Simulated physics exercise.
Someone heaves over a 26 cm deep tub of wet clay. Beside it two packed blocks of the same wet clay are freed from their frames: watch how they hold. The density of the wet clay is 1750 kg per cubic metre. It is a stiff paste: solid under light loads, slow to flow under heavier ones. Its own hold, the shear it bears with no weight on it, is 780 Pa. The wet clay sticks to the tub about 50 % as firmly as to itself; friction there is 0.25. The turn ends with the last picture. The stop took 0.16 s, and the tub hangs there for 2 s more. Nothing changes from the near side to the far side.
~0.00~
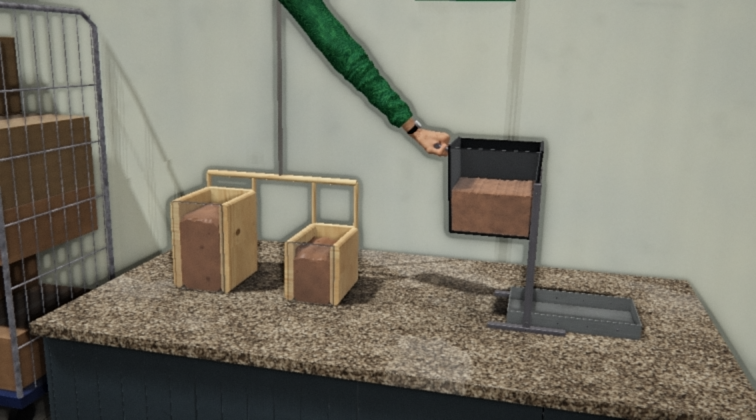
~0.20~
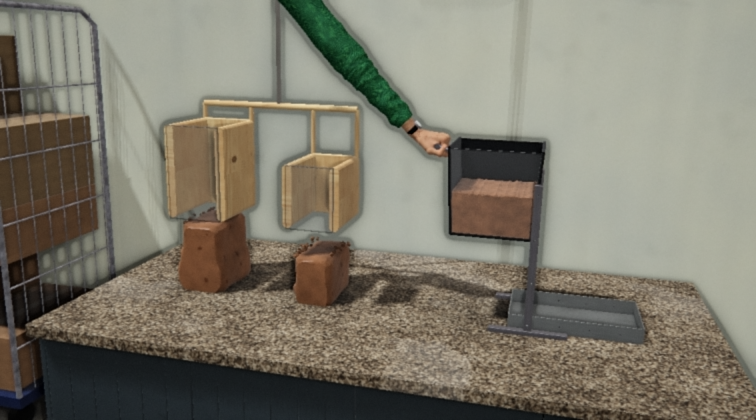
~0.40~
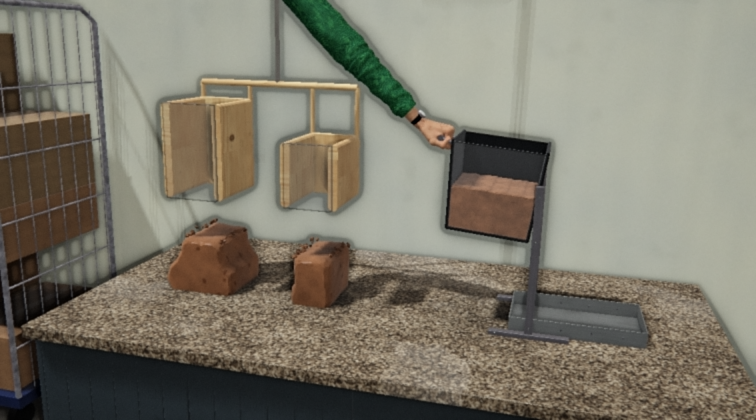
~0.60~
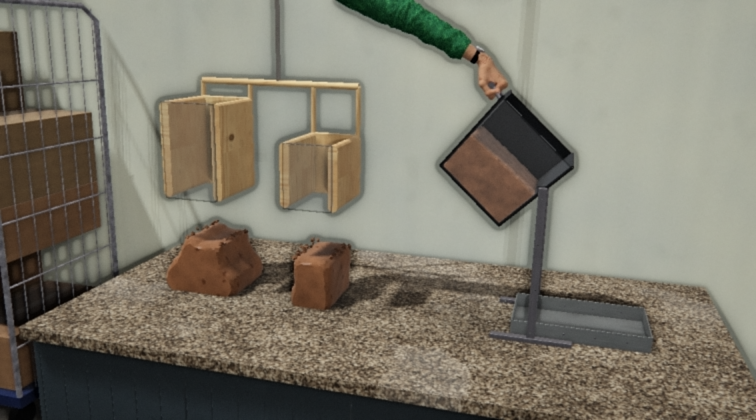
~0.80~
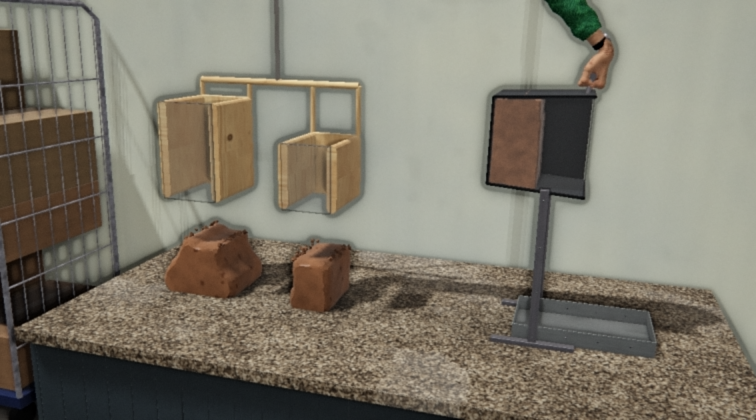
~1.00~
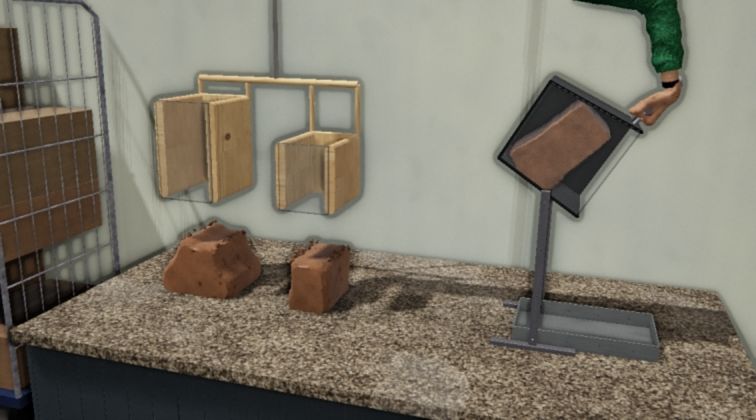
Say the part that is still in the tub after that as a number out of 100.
About 0 %.
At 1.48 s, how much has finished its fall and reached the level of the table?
Some 85 per cent.
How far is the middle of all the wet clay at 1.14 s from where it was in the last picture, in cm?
About 16 cm.
By 1.14 s, the tub is at 120 degrees and holds 53 %.
By 1.31 s, the tub is at 120 degrees and holds 0 %.
By 1.48 s, the tub is at 120 degrees and holds 0 %.
By 1.65 s, the tub is at 120 degrees and holds 0 %.
By 3.00 s, at the end, the tub is at 120 degrees and holds 0 %.
